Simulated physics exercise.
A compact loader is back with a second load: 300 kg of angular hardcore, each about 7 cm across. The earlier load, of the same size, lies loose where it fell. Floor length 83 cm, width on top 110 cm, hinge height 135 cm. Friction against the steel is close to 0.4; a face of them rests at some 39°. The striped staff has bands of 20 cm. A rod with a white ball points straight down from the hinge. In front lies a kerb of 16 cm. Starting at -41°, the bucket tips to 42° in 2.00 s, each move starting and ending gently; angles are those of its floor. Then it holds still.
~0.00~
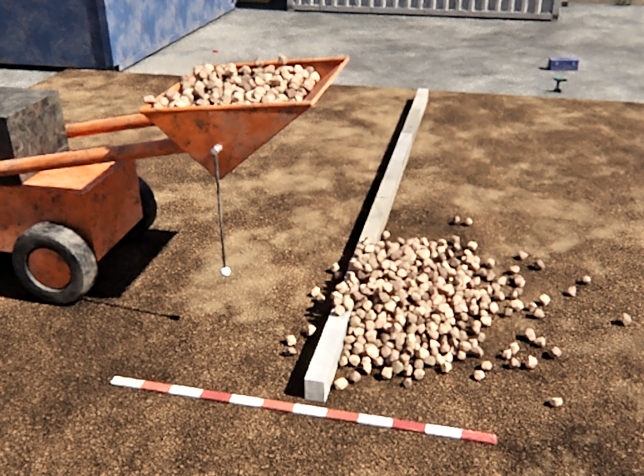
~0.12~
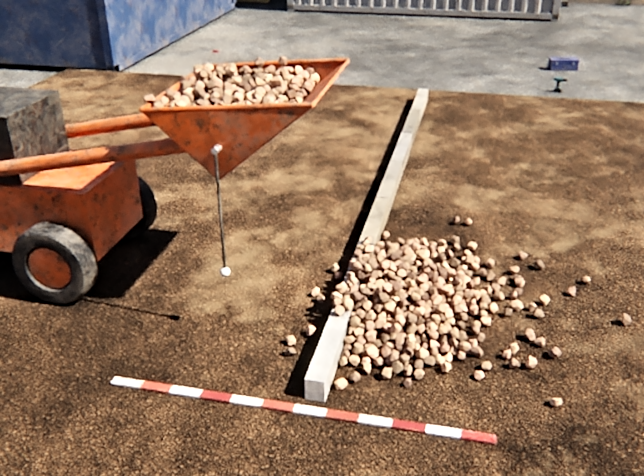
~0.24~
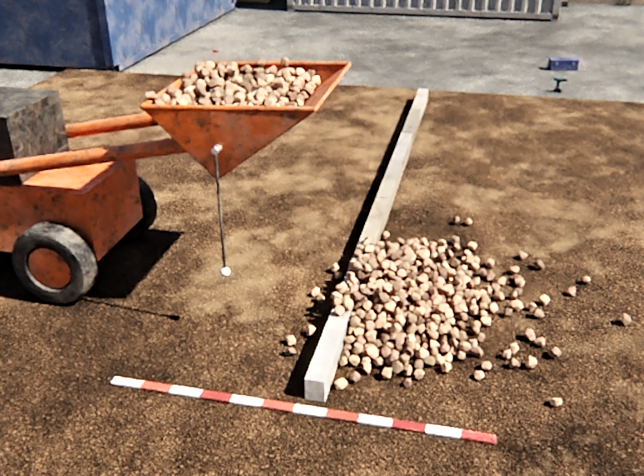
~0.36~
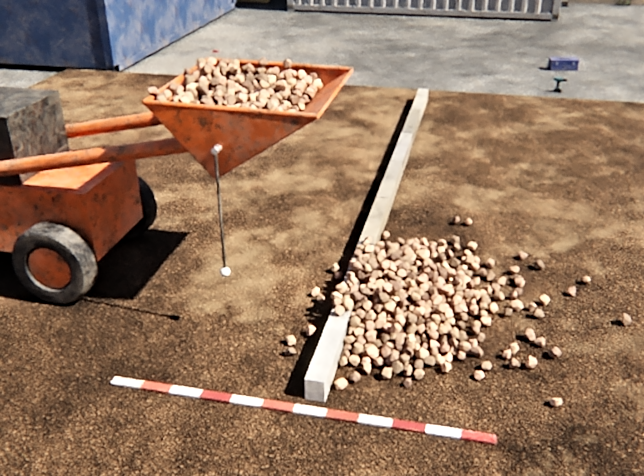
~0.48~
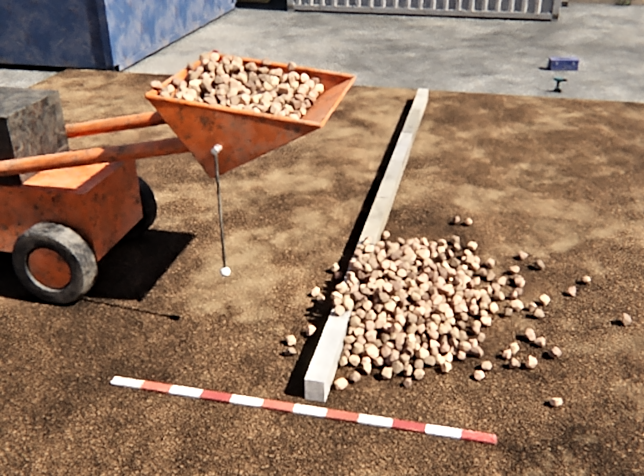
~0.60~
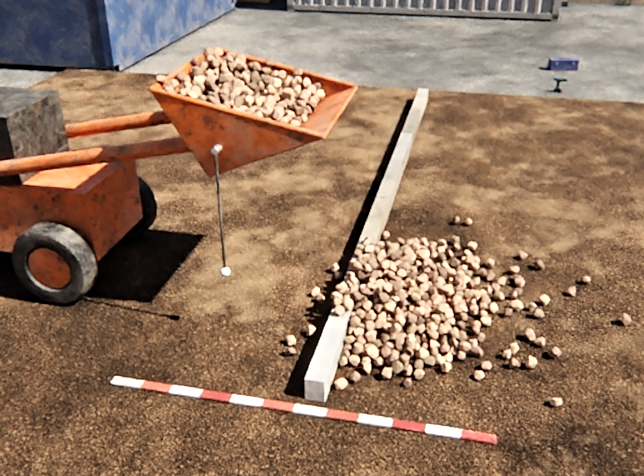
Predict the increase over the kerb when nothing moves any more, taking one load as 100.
Roughly 41 per cent of a load more.
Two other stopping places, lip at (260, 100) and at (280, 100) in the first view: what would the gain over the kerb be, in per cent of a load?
About 0 and 5 per cent.
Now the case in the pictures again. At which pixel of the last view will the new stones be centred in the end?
Near (346, 280).
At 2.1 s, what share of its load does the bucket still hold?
It holds some 25 per cent.
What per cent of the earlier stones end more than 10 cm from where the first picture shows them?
About 5 per cent.
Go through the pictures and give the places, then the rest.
In the first frame, the bucket is at -41°, its lip at (312, 104); the top of the load is at (250, 71). The earlier load is highest near (366, 269), 25 cm above ground level, 6 % on this side of the kerb, 94 % over the kerb.
In the second frame, lip at (313, 105), floor tilted -40°, highest stones at (242, 72); the stones move at 0.1 m/s on average.
In the third frame, lip at (315, 110), floor tilted -38°, highest stones at (233, 71); the stones move at 0.1 m/s on average.
In the fourth frame, the bucket is at -34°, its lip at (318, 117); the top of the load is at (215, 69); the stones move at 0.1 m/s on average.
In the fifth frame, lip at (321, 126), floor tilted -29°, highest stones at (204, 65); the stones move at 0.2 m/s on average.
In the sixth frame, the bucket is at -23°, its lip at (324, 137); the top of the load is at (209, 61); the stones move at 0.2 m/s on average.
After 1.5 s the floor is at 29°; in per cent of one load, 99 in the bucket, 6 on this side of the kerb, 94 over the kerb; the foremost stones are at (564, 312).
After 2.1 s the floor is at 42°; in per cent of one load, 23 in the bucket, 66 on this side of the kerb, 111 over the kerb; the foremost stones are at (564, 312).
After 2.5 s the floor is at 42°; in per cent of one load, 0 in the bucket, 71 on this side of the kerb, 129 over the kerb; the foremost stones are at (564, 312).
After 5.0 s the floor is at 42°; in per cent of one load, 0 in the bucket, 65 on this side of the kerb, 135 over the kerb; the foremost stones are at (565, 310). Net gain over the kerb, 41.
